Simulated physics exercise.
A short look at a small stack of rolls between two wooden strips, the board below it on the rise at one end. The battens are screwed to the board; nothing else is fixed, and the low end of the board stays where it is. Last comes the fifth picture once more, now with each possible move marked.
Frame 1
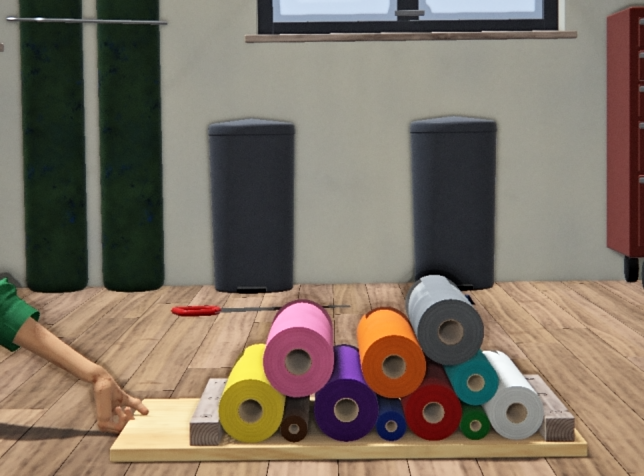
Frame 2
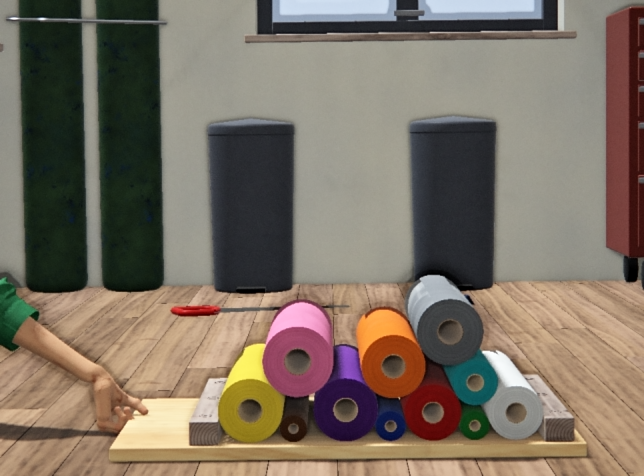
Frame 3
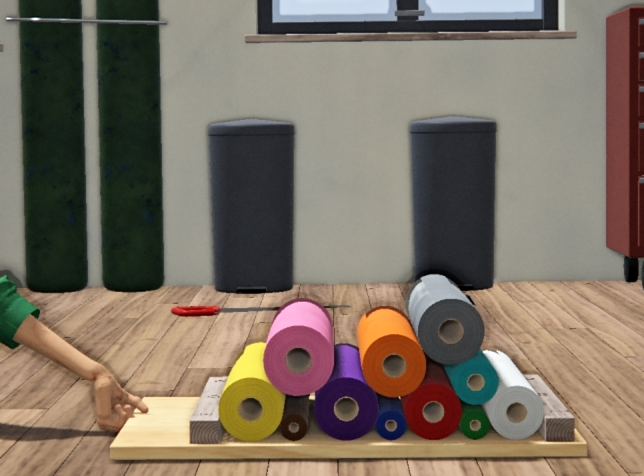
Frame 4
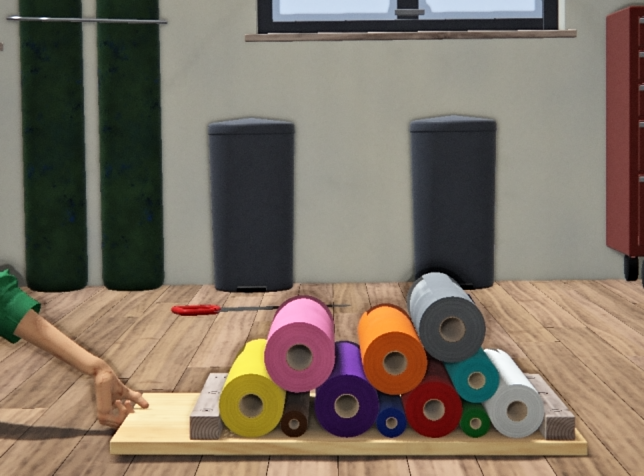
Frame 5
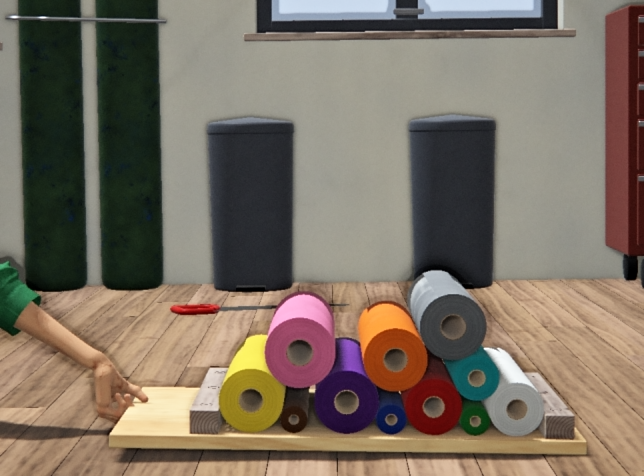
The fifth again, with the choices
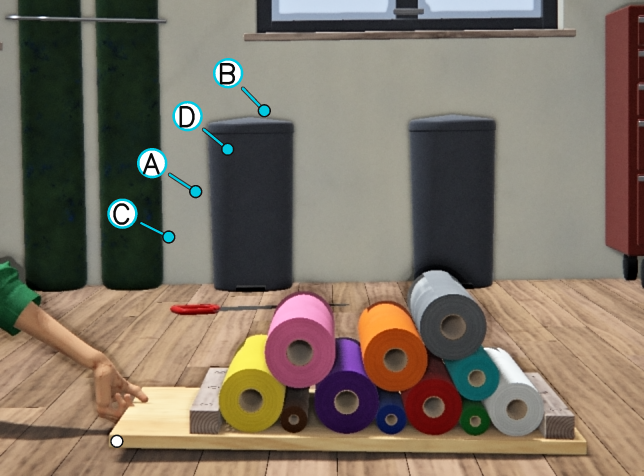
A stack of colorful rolls sat between two strips on a wooden board, barely shifting, while a hand at the left slowly raised that end of the board very slightly.
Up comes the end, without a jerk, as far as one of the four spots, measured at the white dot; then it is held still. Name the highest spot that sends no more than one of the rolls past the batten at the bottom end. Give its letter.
It can be raised to A.
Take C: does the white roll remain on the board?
Yes.
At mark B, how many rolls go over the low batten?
It comes to four.
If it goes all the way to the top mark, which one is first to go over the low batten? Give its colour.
The grey one.
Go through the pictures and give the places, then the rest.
The first picture shows white roll (516, 412); orange roll (394, 366); turquoise roll (476, 382).
The second picture shows turquoise roll (475, 382); pink roll (298, 361).
The third picture shows board (347, 413); yellow roll (251, 409); brown roll (294, 427).
The fourth picture shows board (347, 410); yellow roll (251, 405); brown roll (294, 424).
The fifth picture shows board (347, 407); yellow roll (251, 400); brown roll (294, 419).
On the marked copy, A at (196, 191); B at (264, 111); C at (169, 237); D at (228, 149); the white dot at (117, 441).
Following A. Soon after the start, board at 19°.
Later, board at 34°.
In the end, board at 34°, one over the low batten (grey).
As for the rest, B four over the low batten (orange, turquoise, pink, grey); C one over the low batten (grey); D four over the low batten (orange, turquoise, pink, grey).
